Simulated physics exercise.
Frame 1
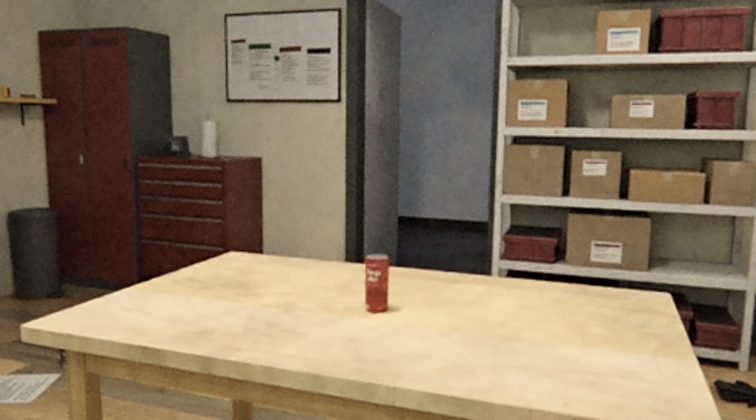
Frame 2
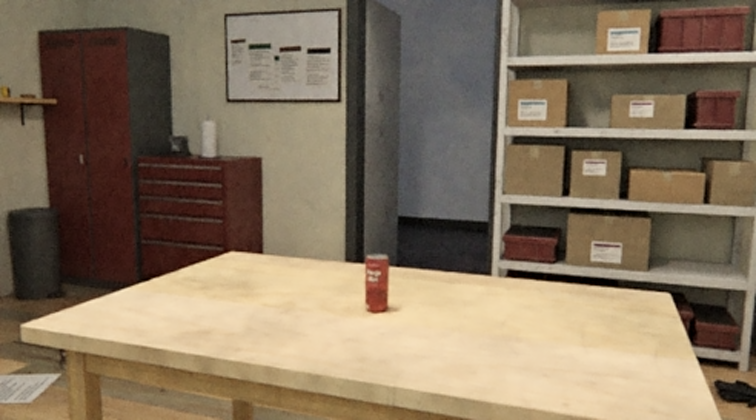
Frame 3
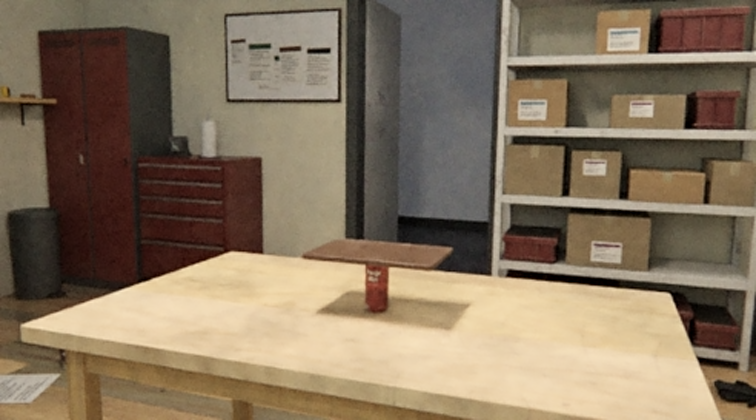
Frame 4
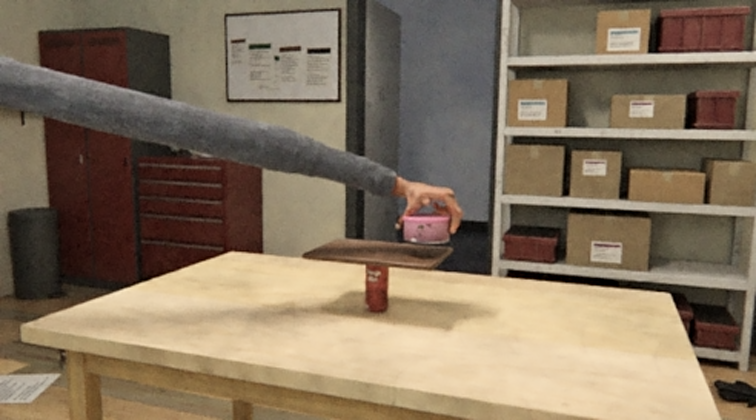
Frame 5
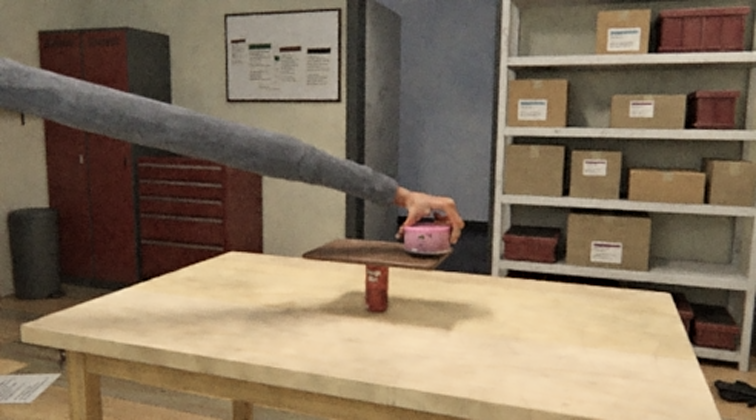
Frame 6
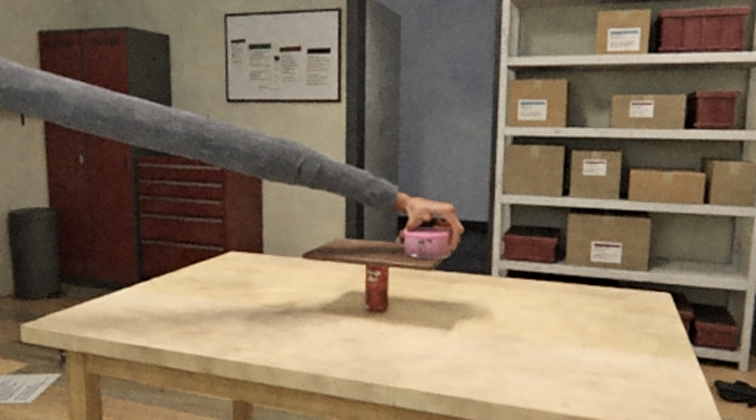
A brown lid appearing balanced on a red can, then a hand lowering a pink tub onto its right side, still gripping it.
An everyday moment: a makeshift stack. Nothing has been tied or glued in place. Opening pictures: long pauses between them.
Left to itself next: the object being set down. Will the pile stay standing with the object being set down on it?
No - it will fail to support the load.
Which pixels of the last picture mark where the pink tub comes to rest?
At about (410, 303).
Then, 0.30 s on from there, pink tub now fallen; brown lid turned 51° from how it was put.
Then, 0.90 s on from there, brown lid turned 50° from how it was put; red can turned 34° from how it was put.
Then, 1.10 s on from there, brown lid and red can now fallen.
In the end, fallen, brown lid, pink tub and red can. At the end, from the last picture's camera, pink tub near (410, 303). The stack comes apart.
